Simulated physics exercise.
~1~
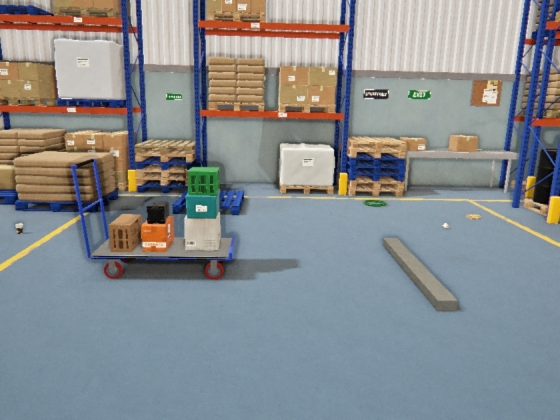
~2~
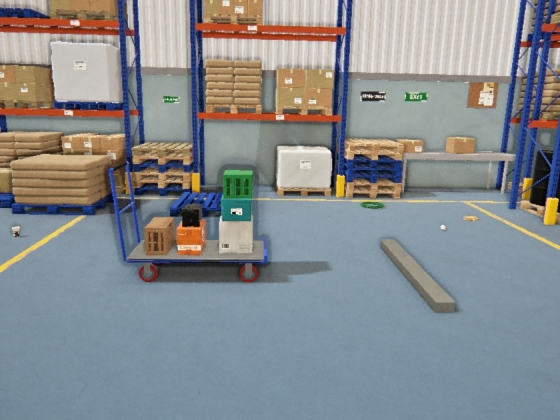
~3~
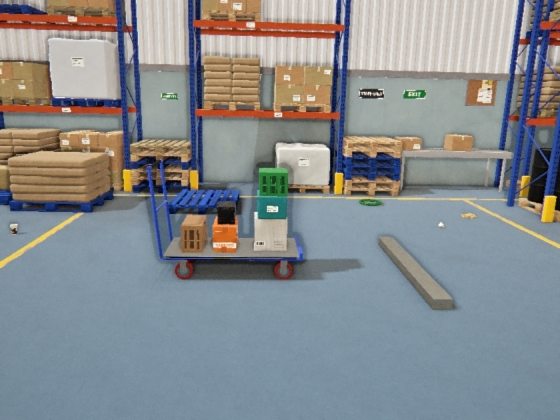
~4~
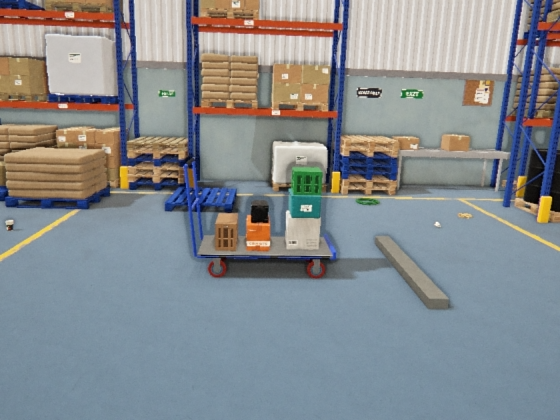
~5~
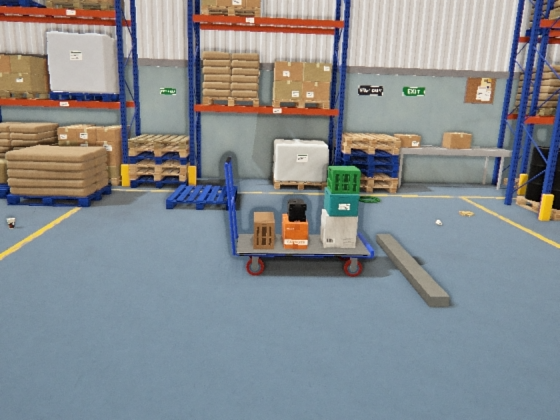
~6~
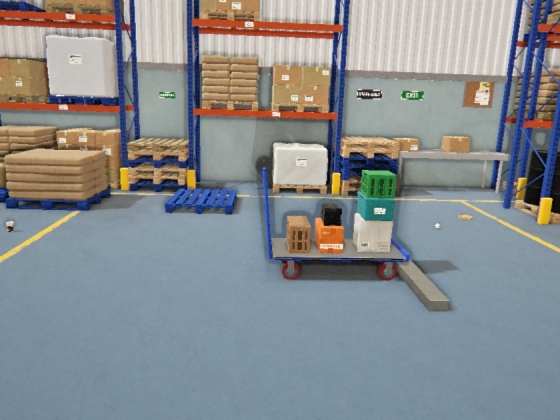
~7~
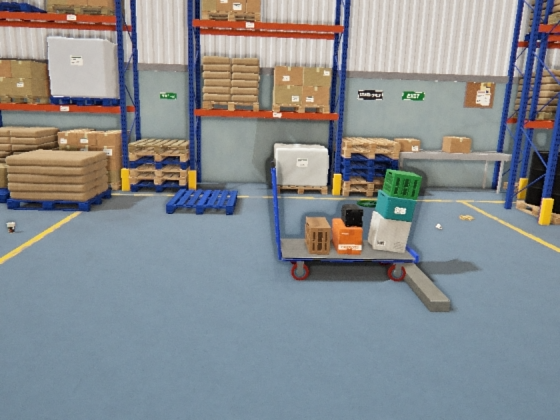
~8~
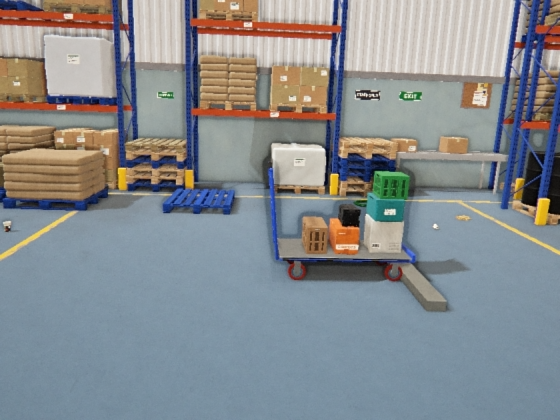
A platform trolley with a blue frame and red wheels stands left of centre on the blue floor of a warehouse, seen from the front in a slightly swaying view, with loaded racks and pallets behind. Its grey deck carries a brown crate, a black suitcase on an orange parcel, and a green crate on a teal tote above a white carton. The trolley rolls right toward a long grey kerb, its load riding along upright. It meets the kerb and stops, and the green crate and teal tote tip to the right, then settle back slightly. Everything remains aboard.
